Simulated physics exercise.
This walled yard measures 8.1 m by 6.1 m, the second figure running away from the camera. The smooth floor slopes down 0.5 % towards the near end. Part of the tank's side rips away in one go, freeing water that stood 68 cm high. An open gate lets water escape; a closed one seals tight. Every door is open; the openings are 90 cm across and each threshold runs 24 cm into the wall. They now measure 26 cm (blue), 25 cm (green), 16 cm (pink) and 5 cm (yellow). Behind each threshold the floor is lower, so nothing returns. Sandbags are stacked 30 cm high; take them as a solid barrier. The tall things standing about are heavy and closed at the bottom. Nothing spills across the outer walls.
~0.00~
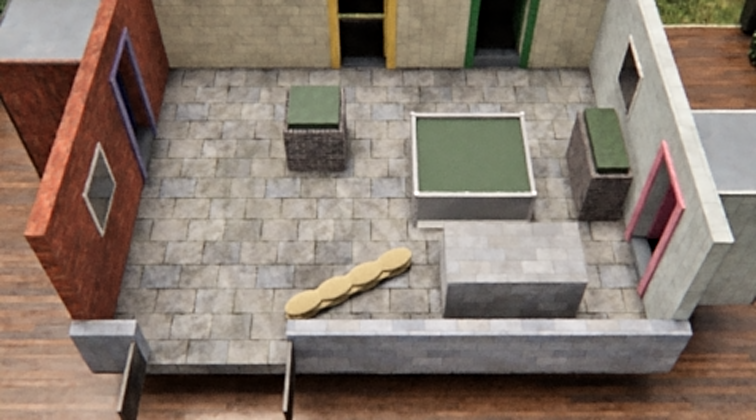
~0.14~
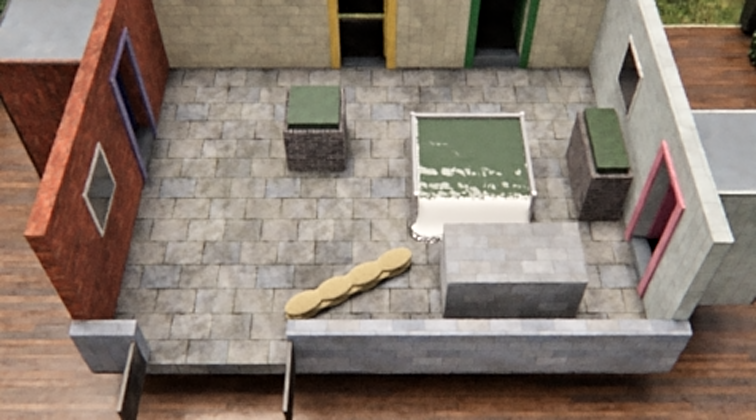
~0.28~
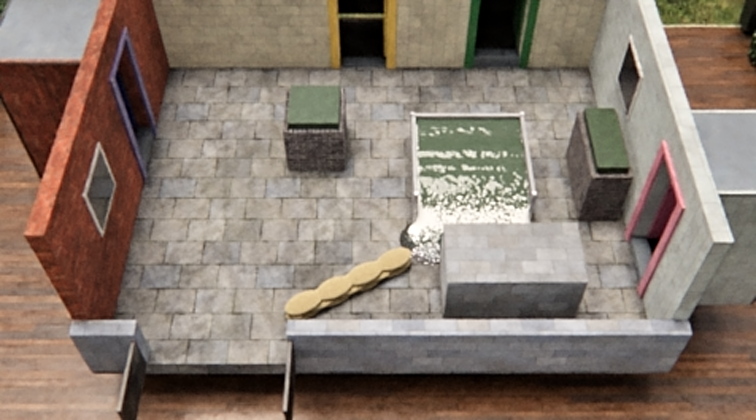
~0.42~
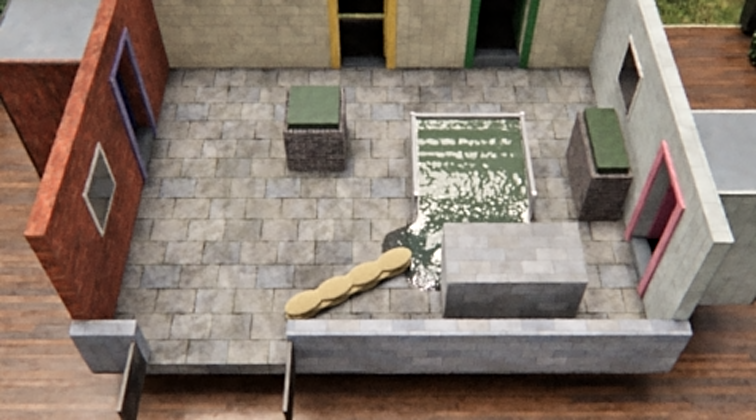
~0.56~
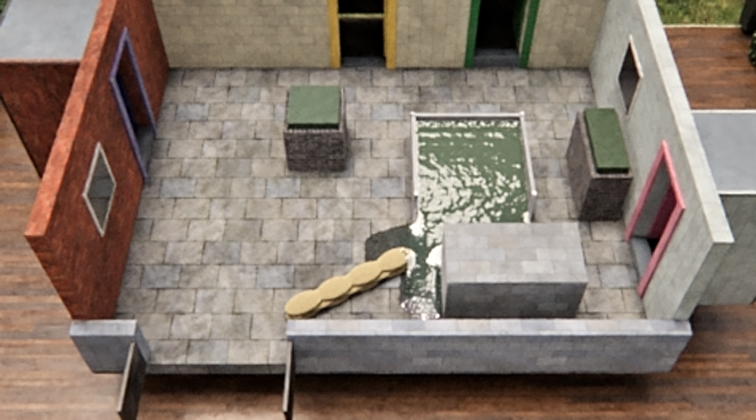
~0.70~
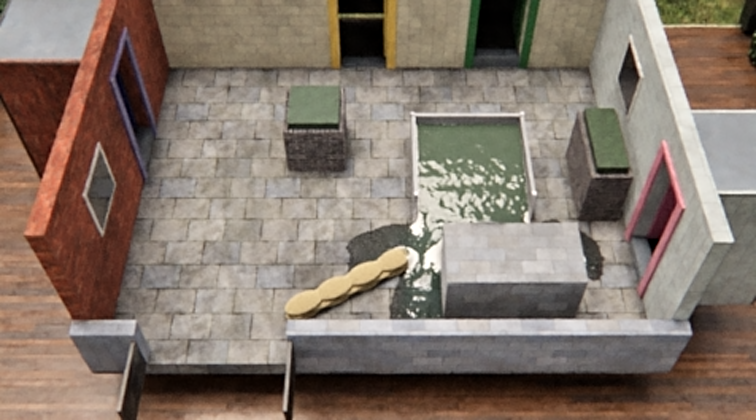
The footage shows water bursting from the near side of a green-bottomed tank in a walled, stone-paved yard, then running between a tan sandbag barrier and a grey block, and spreading darkly across the floor on both sides.
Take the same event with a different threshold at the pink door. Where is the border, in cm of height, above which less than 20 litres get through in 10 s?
It would have to be roughly 25 cm high.
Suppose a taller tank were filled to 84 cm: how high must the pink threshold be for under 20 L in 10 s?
Some 32 cm.
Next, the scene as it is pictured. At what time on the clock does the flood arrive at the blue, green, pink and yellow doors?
Blue 3.4 s, green 3.6 s, pink 1.0 s, yellow 7.5 s.
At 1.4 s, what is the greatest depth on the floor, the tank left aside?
Roughly 46 cm.
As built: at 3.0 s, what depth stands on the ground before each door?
In cm: Blue 0, green 0, pink 20, yellow 0.
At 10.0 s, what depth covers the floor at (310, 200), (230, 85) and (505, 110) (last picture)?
In that order: 4, 3 and 2 cm.
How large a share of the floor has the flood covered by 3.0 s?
About 55 per cent.
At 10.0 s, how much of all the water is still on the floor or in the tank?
Roughly 86 in a hundred.
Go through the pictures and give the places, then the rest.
The tank at (471, 156) is whole and still, 68 cm deep; the pink door at (651, 227) is dry, in the first frame.
Water pours out at a hidden place and has run 0.3 m, to (420, 237); about 8 cm deep outside, 68 cm at the back, in the second frame.
Water pours out at a hidden place and has run 0.7 m, to (421, 258); about 12 cm deep outside, 68 cm at the back, in the third frame.
The front is at (433, 287), 1.3 m from the gap at a hidden place; 2.1 m2 of floor is wet, 62 cm left at the back, in the fourth frame.
The front is at (423, 313), 1.7 m from the gap at a hidden place; 2.6 m2 of floor is wet, 57 cm left at the back, in the fifth frame.
The front is at a hidden place, 2.3 m from the gap at a hidden place; 3.1 m2 of floor is wet, 57 cm left at the back; the pink door at (651, 227), 2.7 m from the gap, is still 0.6 m from the nearest water, in the sixth frame.
After 1.4 s water covers 20 % of the floor, deepest (46 cm) near (477, 258); 25 cm at the pink door, 1 litre in over its 16 cm threshold.
After 3.0 s water covers 55 % of the floor, deepest (26 cm) near (617, 338); 20 cm at the pink door, 76 litres in over its 16 cm threshold.
After 10.0 s water covers 85 % of the floor, deepest (12 cm) near (316, 327); 8 cm at the pink door, 83 litres in over its 16 cm threshold.
At the pink door as built, the water arrived by 1.1 s and peaked near 30 cm at 1.8 s.
With a threshold of 20.5 cm, 44 litres would have come in within the 10 s; with 27.5 cm, 12 litres. So under 20 litres takes about 25 cm.
